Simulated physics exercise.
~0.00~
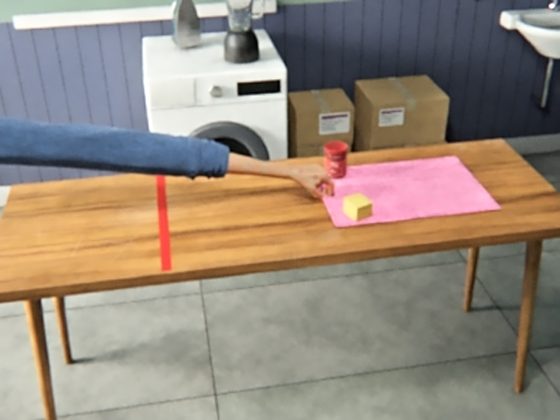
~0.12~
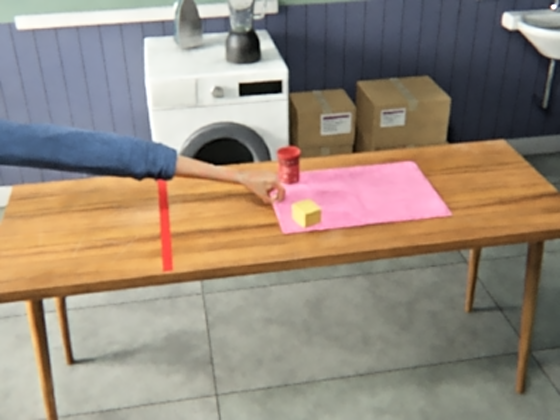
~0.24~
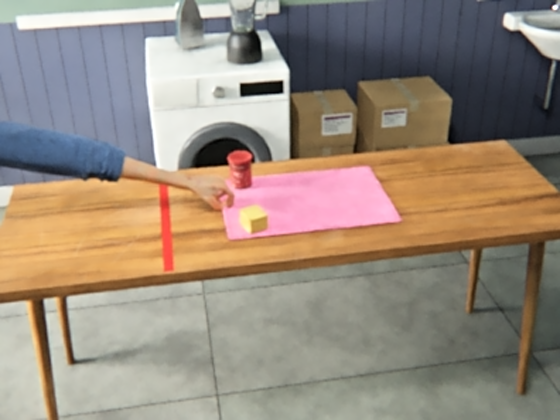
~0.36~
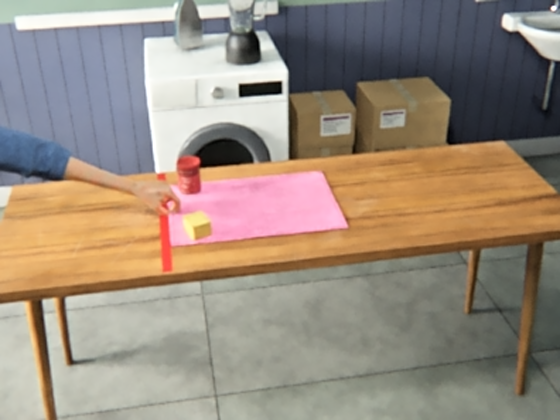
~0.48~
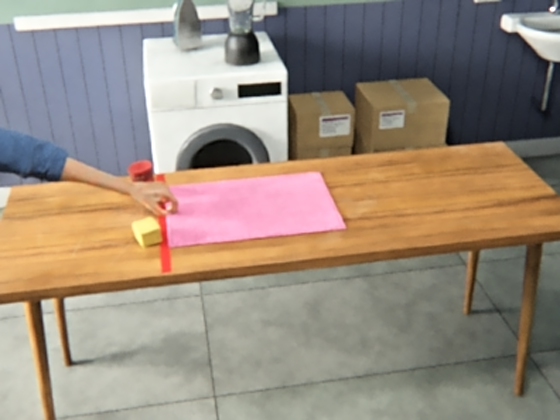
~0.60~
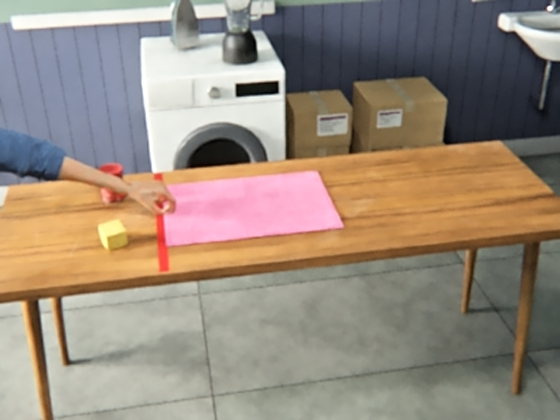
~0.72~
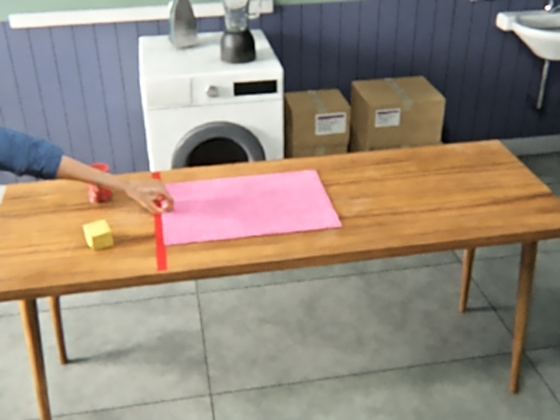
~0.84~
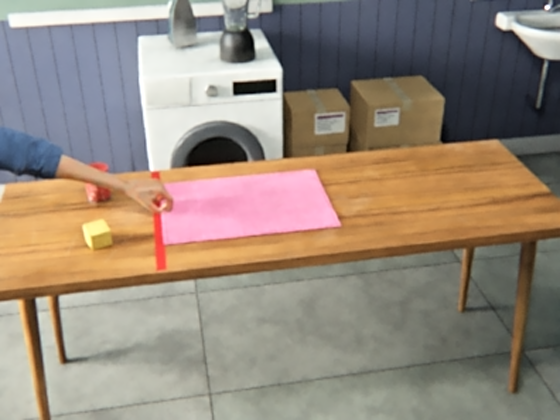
In the video, a hand drags a pink cloth carrying a red tin and a yellow block leftward across a wooden table and stops at a red tape line, while both objects slide off the cloth's front edge and come to rest beyond the tape, the tin still upright.
